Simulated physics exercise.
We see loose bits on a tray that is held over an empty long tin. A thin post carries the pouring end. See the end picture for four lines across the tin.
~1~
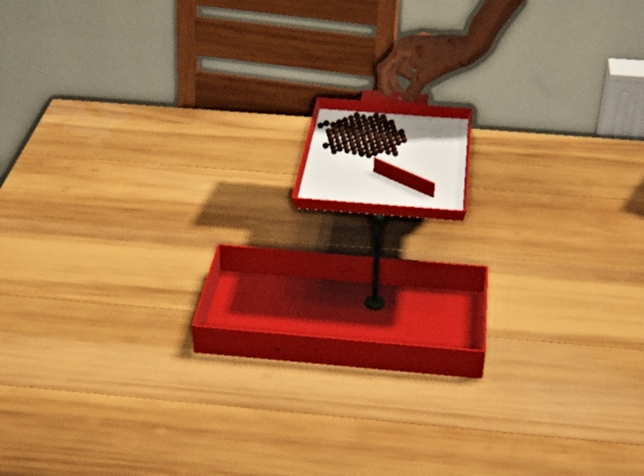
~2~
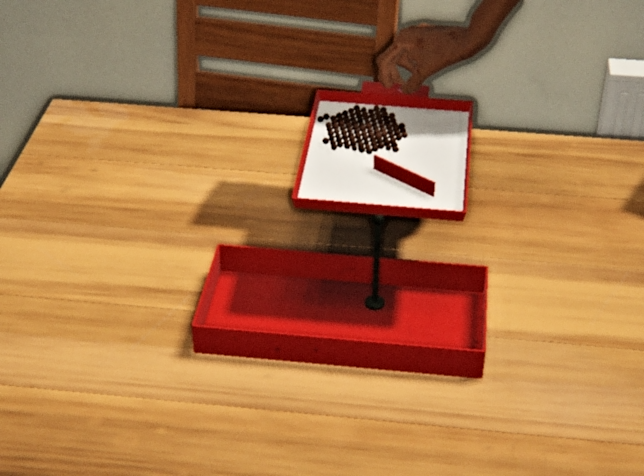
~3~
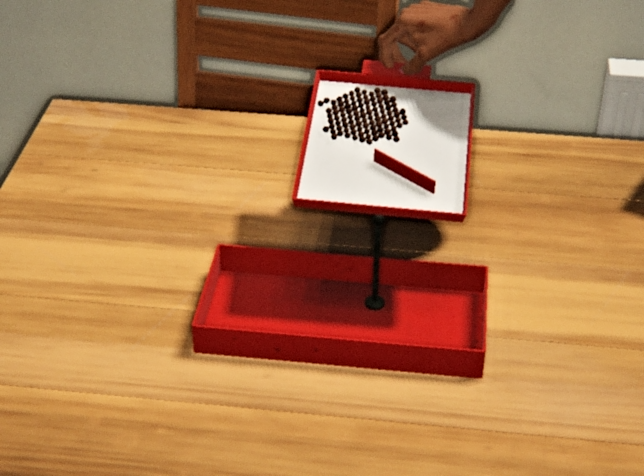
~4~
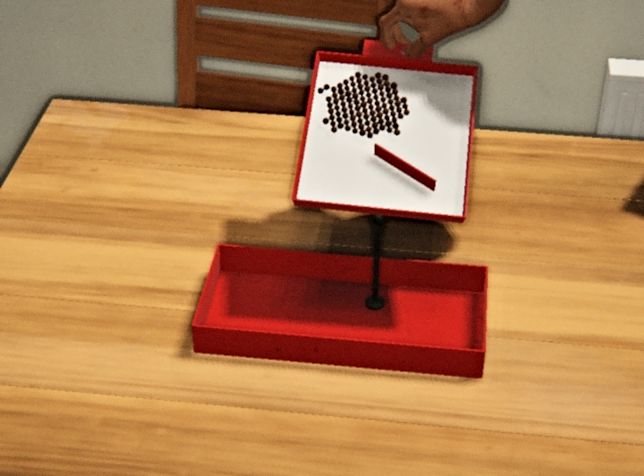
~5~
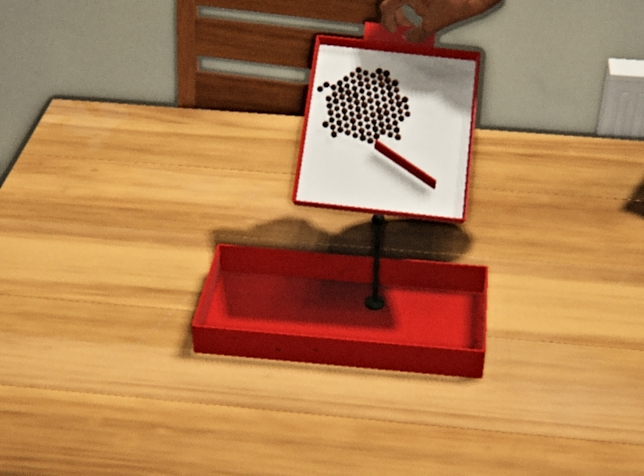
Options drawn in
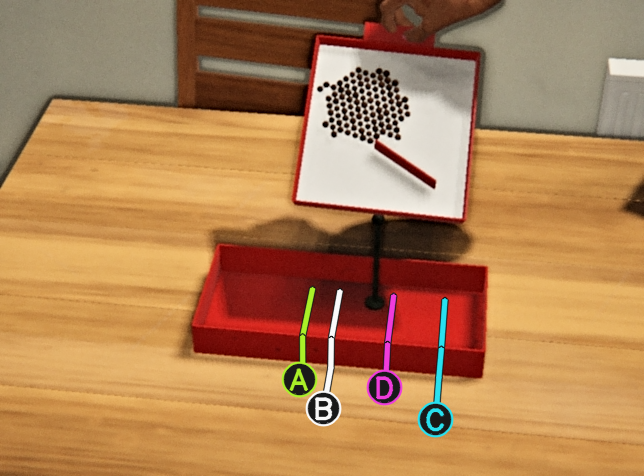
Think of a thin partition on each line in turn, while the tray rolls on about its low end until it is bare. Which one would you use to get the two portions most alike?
I would pick line D.
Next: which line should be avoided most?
Here it is line A.
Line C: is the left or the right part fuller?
More lands on the left.
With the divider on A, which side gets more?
More lands on the right.
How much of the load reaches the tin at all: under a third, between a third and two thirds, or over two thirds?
Over two thirds.
On the marked copy, line A crosses the front rim at (302, 335); line B crosses the front rim at (331, 338); line C crosses the front rim at (441, 347); line D crosses the front rim at (387, 342).
With A, of what is caught, a small part on the left of the divider, nearly all on the right.
With B, of what is caught, about a quarter on the left of the divider, most on the right.
With C, of what is caught, most on the left of the divider, about a quarter on the right.
With D, of what is caught, about half on the left of the divider, about half on the right.
